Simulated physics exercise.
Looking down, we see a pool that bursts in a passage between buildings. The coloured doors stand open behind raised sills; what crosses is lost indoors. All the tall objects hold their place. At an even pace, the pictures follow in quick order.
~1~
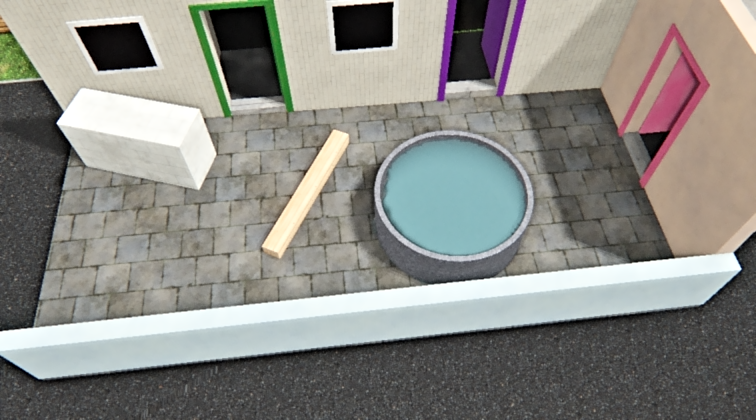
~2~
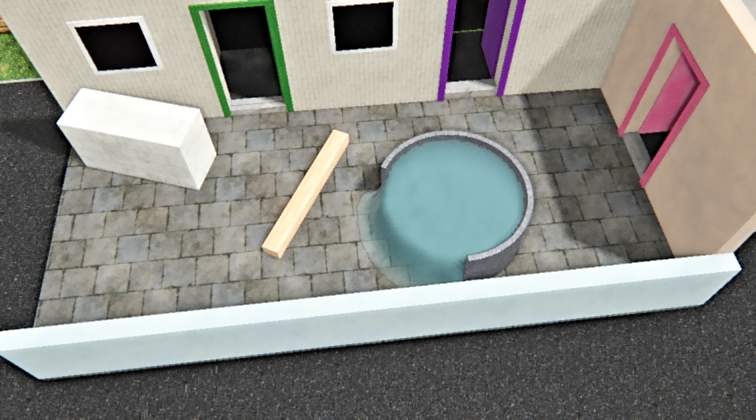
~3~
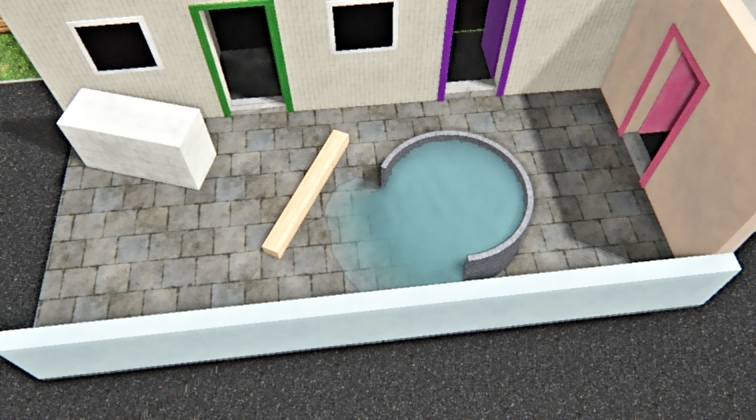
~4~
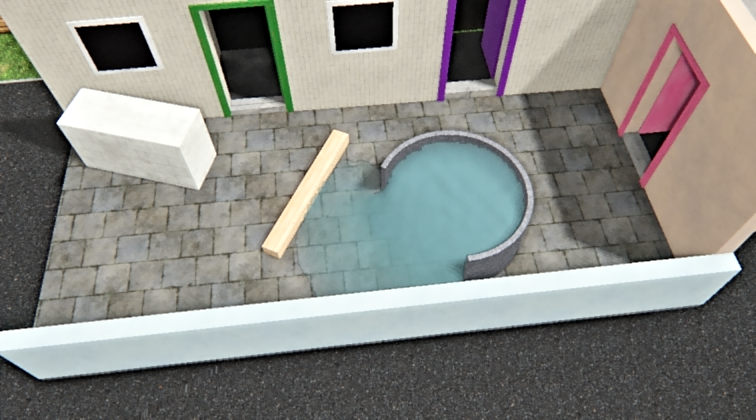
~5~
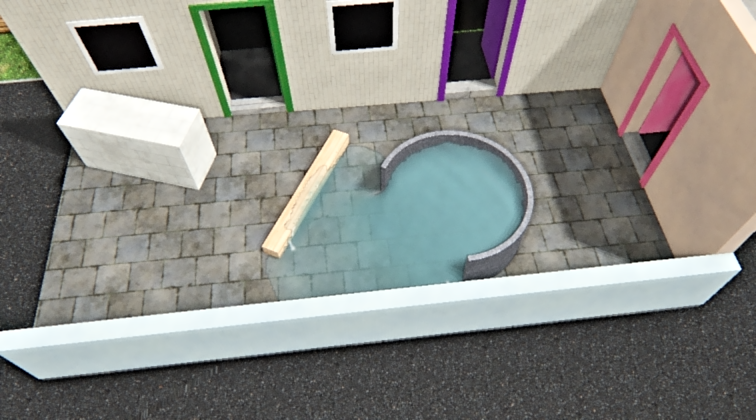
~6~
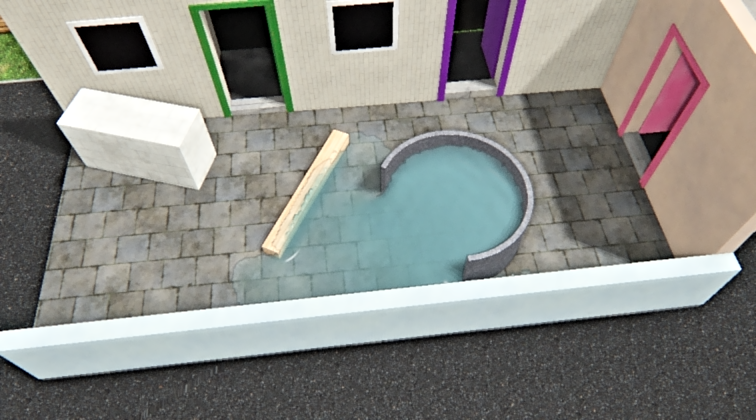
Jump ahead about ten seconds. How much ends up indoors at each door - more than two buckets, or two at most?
Result: The pink door will respect the limit, the purple door will respect the limit, the green door will respect the limit.
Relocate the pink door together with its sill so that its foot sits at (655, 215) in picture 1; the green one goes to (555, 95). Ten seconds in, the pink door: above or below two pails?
The pink door falls short.
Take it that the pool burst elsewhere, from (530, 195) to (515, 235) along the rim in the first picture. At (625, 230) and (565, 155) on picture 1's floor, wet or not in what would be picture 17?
In order - first: Drenched, second: Drenched.
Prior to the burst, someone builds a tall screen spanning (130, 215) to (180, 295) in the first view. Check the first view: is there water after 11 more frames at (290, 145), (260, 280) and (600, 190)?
Outcome per location, in sequence: Unsoaked, soaking, unsoaked.
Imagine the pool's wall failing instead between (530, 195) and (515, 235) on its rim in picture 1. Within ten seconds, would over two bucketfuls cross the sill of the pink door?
So pink ends up above.
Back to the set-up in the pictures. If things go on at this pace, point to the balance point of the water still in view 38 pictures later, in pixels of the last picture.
It is around (416, 206).
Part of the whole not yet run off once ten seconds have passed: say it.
Result: Close to 60 %.
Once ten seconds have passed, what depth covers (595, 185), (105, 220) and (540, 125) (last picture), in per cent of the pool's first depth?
In the order asked, some 8, 2 and 6 in a hundred.
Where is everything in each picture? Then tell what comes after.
The round pool at (453, 194) is whole and still, in the first frame.
The front is at a hidden place, out from the gap at (394, 250), in the second frame.
The front is at (355, 183), out from the gap at (394, 251), in the third frame.
The front is at (345, 165), out from the gap at (394, 252), in the fourth frame.
The front is at a hidden place, out from the gap at (394, 253), in the fifth frame.
Water pours out at (394, 253) and has run to a hidden place, in the sixth frame.
A moment on, water covers 40 % of the floor; the pink door not reached, the purple door not reached, the green door not reached.
Next, water covers 55 % of the floor; the pink door not reached, the purple door not reached, the green door not reached.
Then, water covers 70 % of the floor; the pink door wet at the sill, nothing in, the purple door wet at the sill, nothing in, the green door not reached.
Later, water covers 80 % of the floor; the pink door wet at the sill, nothing in, the purple door wet at the sill, nothing in, the green door wet at the sill, nothing in.
In the end, water covers 80 % of the floor; the pink door under two buckets in, the purple door wet at the sill, nothing in, the green door wet at the sill, nothing in.
